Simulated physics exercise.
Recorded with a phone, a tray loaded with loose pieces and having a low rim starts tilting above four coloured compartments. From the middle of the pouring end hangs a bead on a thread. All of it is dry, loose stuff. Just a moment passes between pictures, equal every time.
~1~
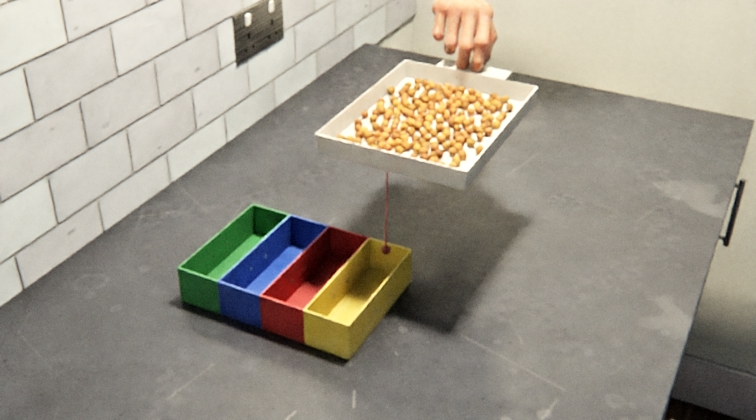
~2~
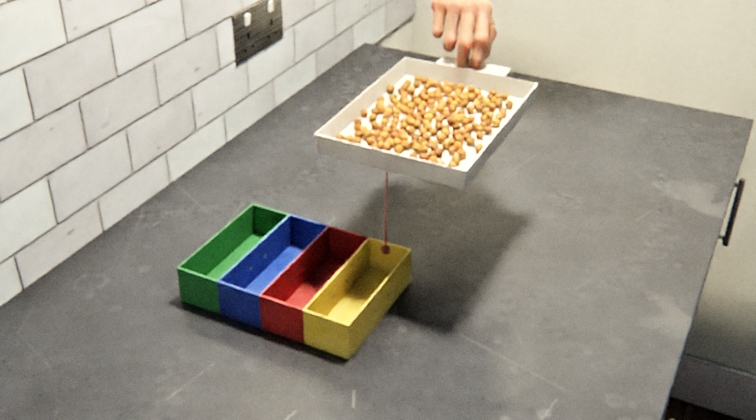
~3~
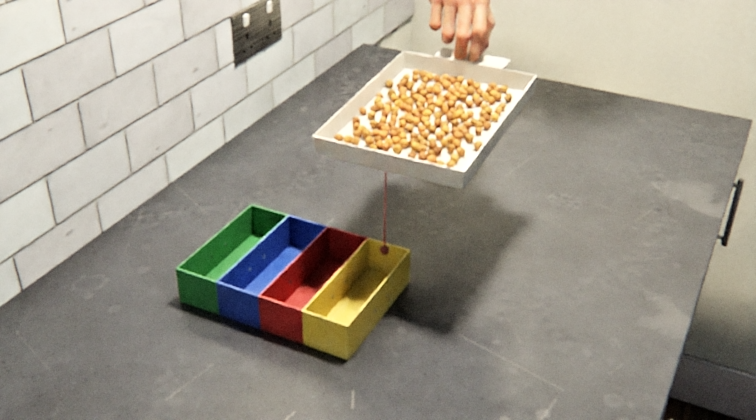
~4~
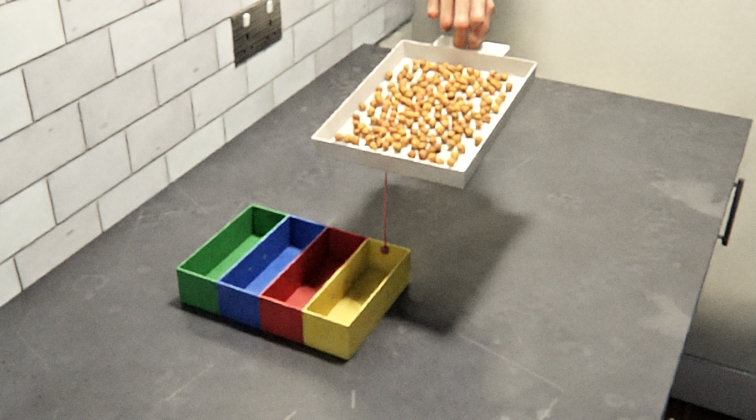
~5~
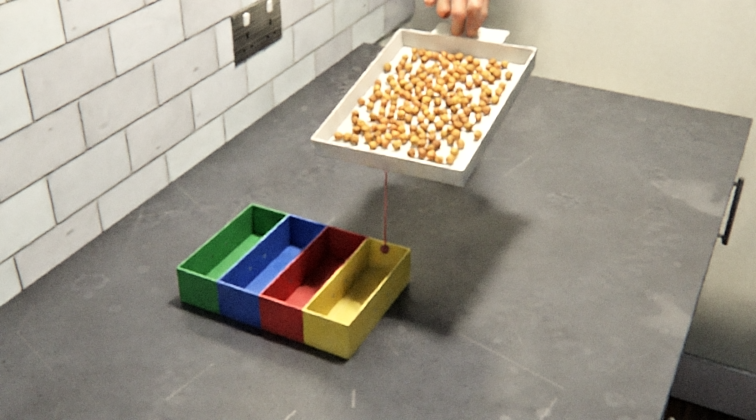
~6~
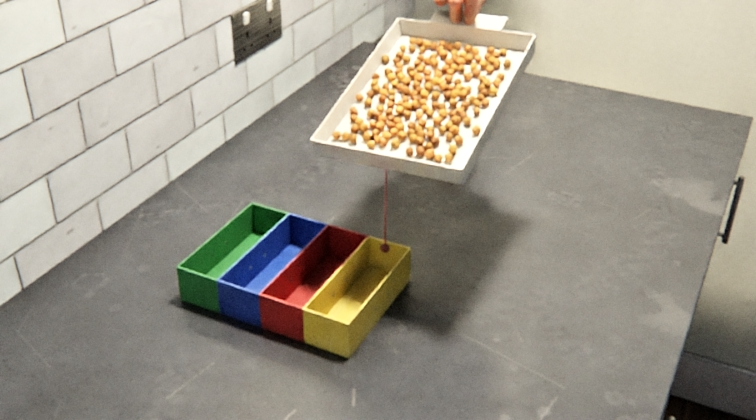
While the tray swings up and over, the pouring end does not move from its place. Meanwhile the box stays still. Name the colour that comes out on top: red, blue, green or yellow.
Red comes out on top.
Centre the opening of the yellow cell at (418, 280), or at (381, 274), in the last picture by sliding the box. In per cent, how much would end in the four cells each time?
It would be roughly 90 per cent for the first and roughly 90 per cent for the second.
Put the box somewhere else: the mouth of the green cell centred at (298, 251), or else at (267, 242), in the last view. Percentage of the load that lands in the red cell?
It would be near 20 per cent first and near 30 per cent second.
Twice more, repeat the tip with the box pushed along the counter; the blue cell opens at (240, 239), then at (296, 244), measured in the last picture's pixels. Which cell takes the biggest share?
For the first spot I'd say that yellow cell, and for the second spot the red one.
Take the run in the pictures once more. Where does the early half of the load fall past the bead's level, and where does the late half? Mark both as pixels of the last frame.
I'd say around (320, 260) at first, then around (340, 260).
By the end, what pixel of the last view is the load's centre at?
(317, 309).
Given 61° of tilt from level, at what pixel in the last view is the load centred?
The middle of the pieces sits at roughly (379, 120).
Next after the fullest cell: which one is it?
Ranked number two: The yellow cell.
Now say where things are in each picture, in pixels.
In the first frame, corners of the pouring end at (318, 133) and (466, 170), level; middle of the load at (429, 119), roasted chickpeas; bead on its thread at (386, 250); green cell at (199, 287); blue cell at (240, 301); red cell at (283, 316); yellow cell at (327, 331).
In the second frame, corners of the pouring end at (317, 134) and (465, 170), level; middle of the load at (429, 118).
In the third frame, corners of the pouring end at (315, 135) and (463, 170), tipped barely, lowest at the left corner; middle of the load at (427, 114).
In the fourth frame, corners of the pouring end at (315, 137) and (463, 169), tipped a little, lowest at the left corner; middle of the load at (427, 108).
In the fifth frame, corners of the pouring end at (314, 138) and (462, 169), tipped a little, lowest at the left corner; middle of the load at (426, 101).
In the sixth frame, corners of the pouring end at (313, 139) and (461, 168), tipped clearly, lowest at the left corner; middle of the load at (425, 95); green cell at (199, 286); blue cell at (239, 300); red cell at (282, 315); yellow cell at (327, 330).
Soon, tray tipped steeply; nearly all on the tray; a stray few falling or outside the box.
A while on, tray tipped right over; most on the tray; a small part in the red cell; a stray few in the yellow cell; a stray few in the blue cell; a stray few in the green cell; a small part falling or outside the box.
Towards the end, tray tipped past a quarter turn; about half in the red cell; about a quarter in the yellow cell; a small part in the blue cell; a stray few in the green cell; a small part falling or outside the box.
Finally, tray tipped past a quarter turn; about half in the red cell; about a quarter in the yellow cell; a small part in the blue cell; a stray few in the green cell; a small part outside the box.
